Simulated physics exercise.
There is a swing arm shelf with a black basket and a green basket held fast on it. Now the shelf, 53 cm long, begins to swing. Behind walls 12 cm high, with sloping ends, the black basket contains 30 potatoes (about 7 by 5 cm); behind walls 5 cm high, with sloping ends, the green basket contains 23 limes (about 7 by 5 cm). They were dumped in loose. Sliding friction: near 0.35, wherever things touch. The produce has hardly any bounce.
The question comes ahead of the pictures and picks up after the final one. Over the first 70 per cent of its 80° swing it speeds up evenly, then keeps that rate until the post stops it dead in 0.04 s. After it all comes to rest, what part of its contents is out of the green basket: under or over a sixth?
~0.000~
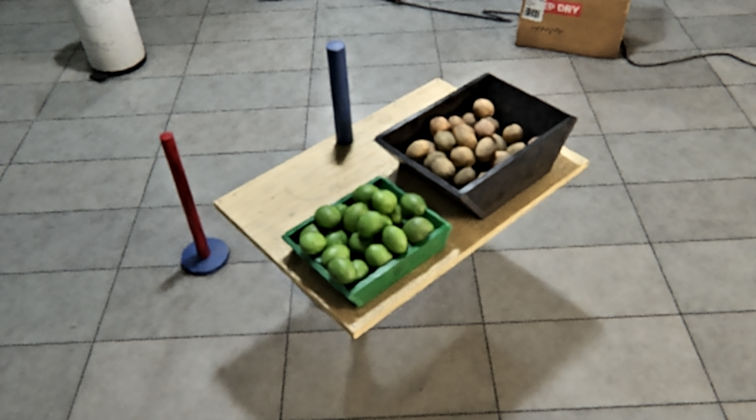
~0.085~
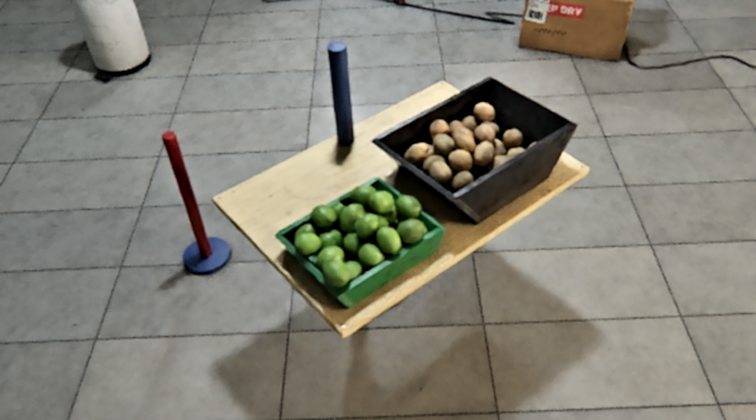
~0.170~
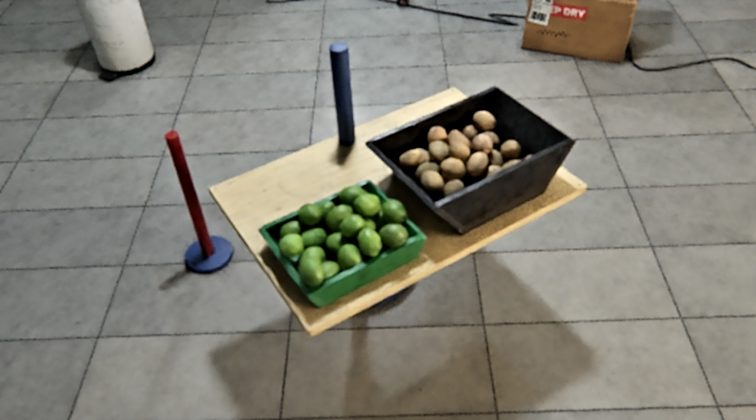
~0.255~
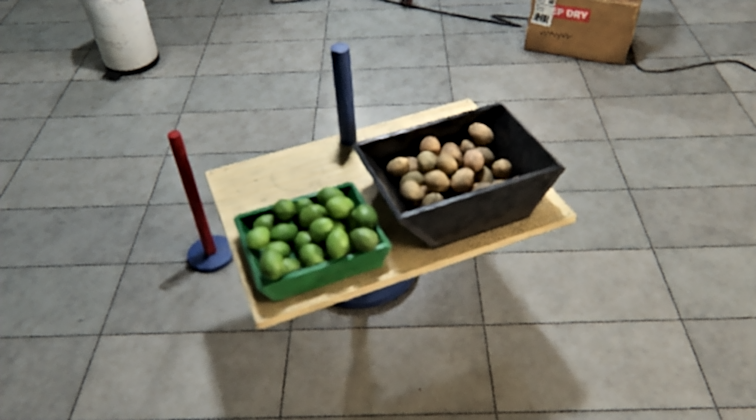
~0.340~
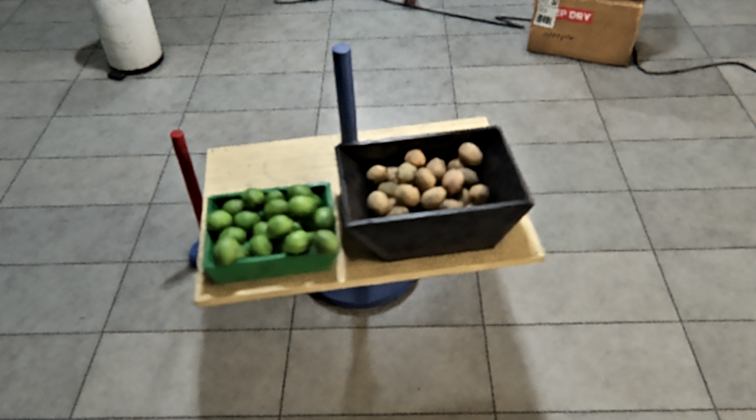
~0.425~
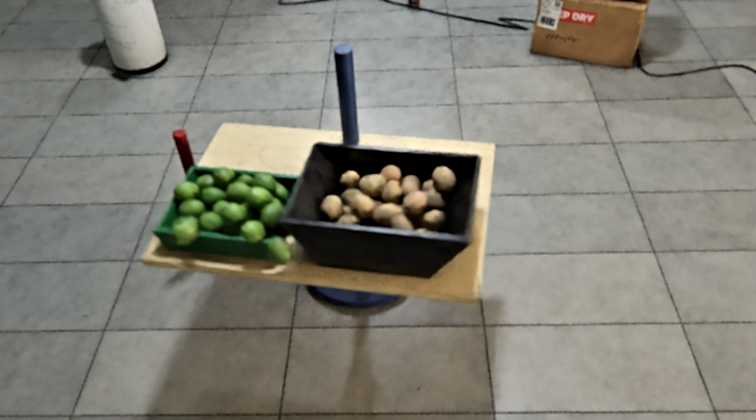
Over a sixth.
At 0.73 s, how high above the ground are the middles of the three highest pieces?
Roughly 64 centimetres.
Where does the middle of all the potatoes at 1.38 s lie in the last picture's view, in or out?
Around (295, 214).
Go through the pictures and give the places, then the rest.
In the first frame (places track the rim corner closest to us here), green basket (351, 292); black basket (461, 192); 0° round; all still inside.
The second frame shows green basket (340, 292); black basket (455, 196); 2° round.
The third frame shows green basket (310, 291); black basket (437, 205); 8° round.
The fourth frame shows green basket (263, 285); black basket (402, 216); 18° round.
The fifth frame shows green basket (206, 265); black basket (350, 224); 32° round.
The sixth frame shows green basket (157, 229); black basket (284, 220); 50° round; 2 out, the lowest lime at (280, 252).
After 0.53 s, end of the swing.
After 0.61 s, the black basket has all 30 and the green basket is down by 5 of 23.
After 0.73 s, the black basket has all 30 and the green basket is down by 8 of 23.
After 0.95 s, the black basket has all 30 and the green basket is down by 9 of 23.
When it is over (at 1.38 s), the black basket has all 30 and the green basket is down by 9 of 23. Asked share, 9 of 23, 39 per cent.
